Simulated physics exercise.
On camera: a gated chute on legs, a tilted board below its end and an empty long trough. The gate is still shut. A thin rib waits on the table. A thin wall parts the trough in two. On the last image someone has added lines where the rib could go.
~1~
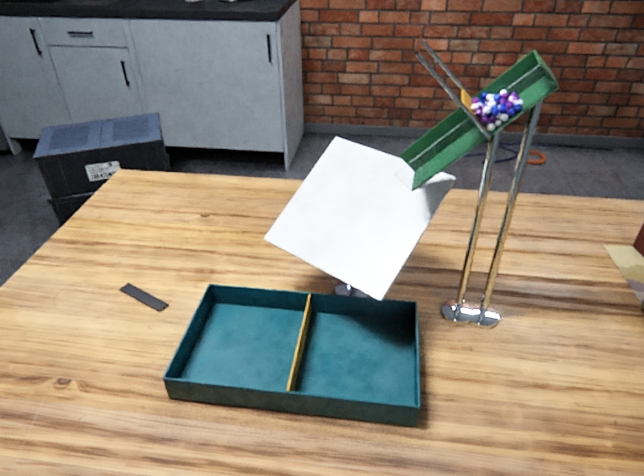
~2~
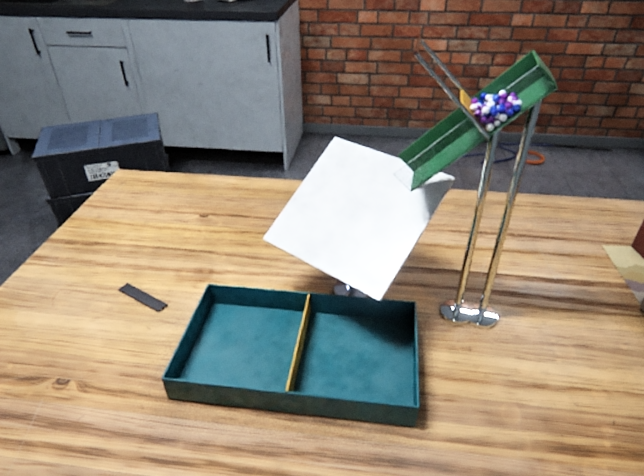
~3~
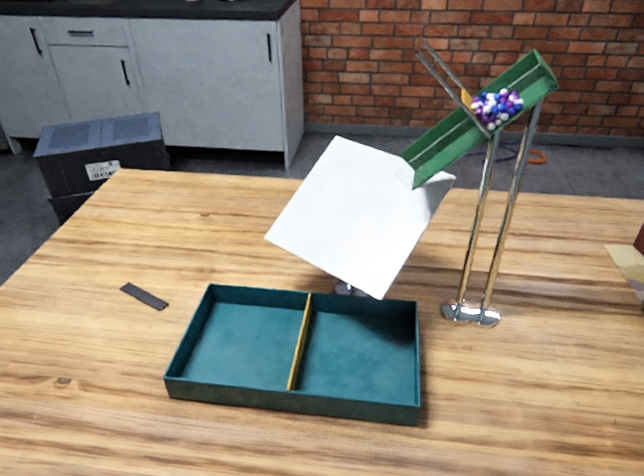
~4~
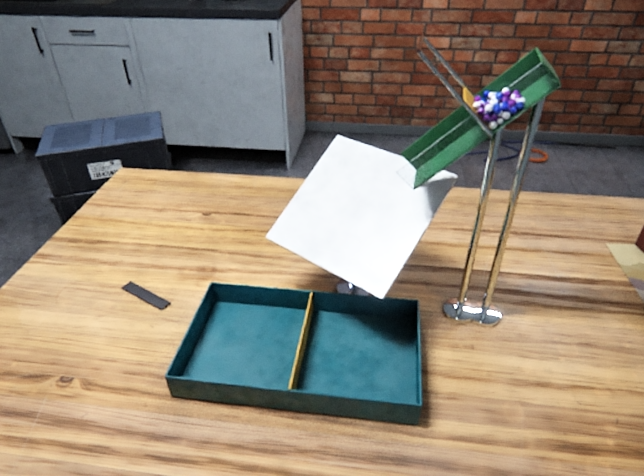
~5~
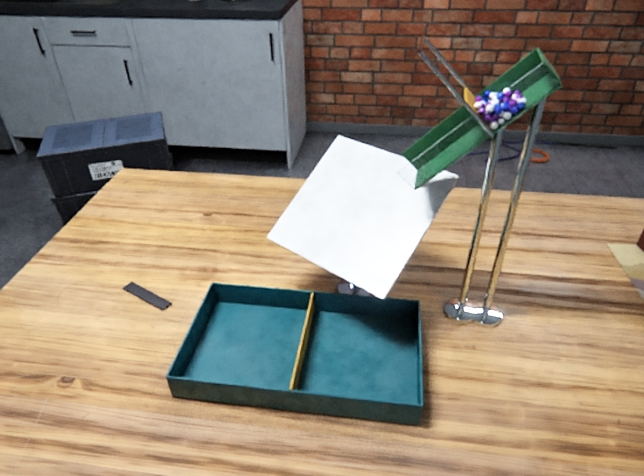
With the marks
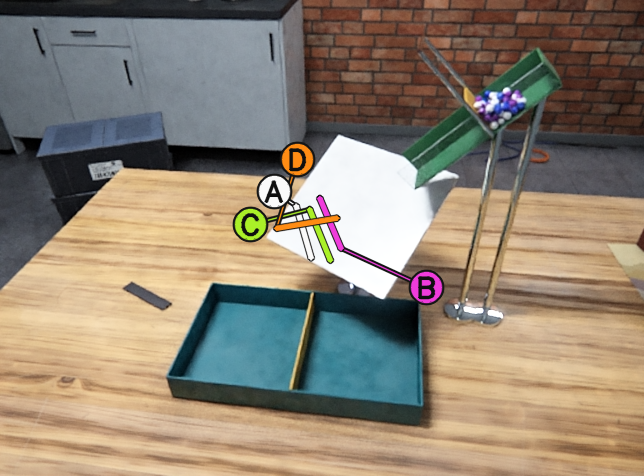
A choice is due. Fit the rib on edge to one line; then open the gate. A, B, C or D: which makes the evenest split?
A beats the others.
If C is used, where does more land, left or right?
Right.
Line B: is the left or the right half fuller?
More lands on the right.
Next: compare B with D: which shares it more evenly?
That would be B.
On the marked copy, line A from (296, 206) to (311, 257); line B from (319, 198) to (341, 248); line C from (309, 209) to (330, 260); line D from (336, 218) to (276, 228).
With A, of what is caught, about half in the left half, about half in the right.
With B, of what is caught, about a quarter in the left half, most in the right.
With C, of what is caught, about a quarter in the left half, most in the right.
With D, of what is caught, nearly all in the left half, a small part in the right.
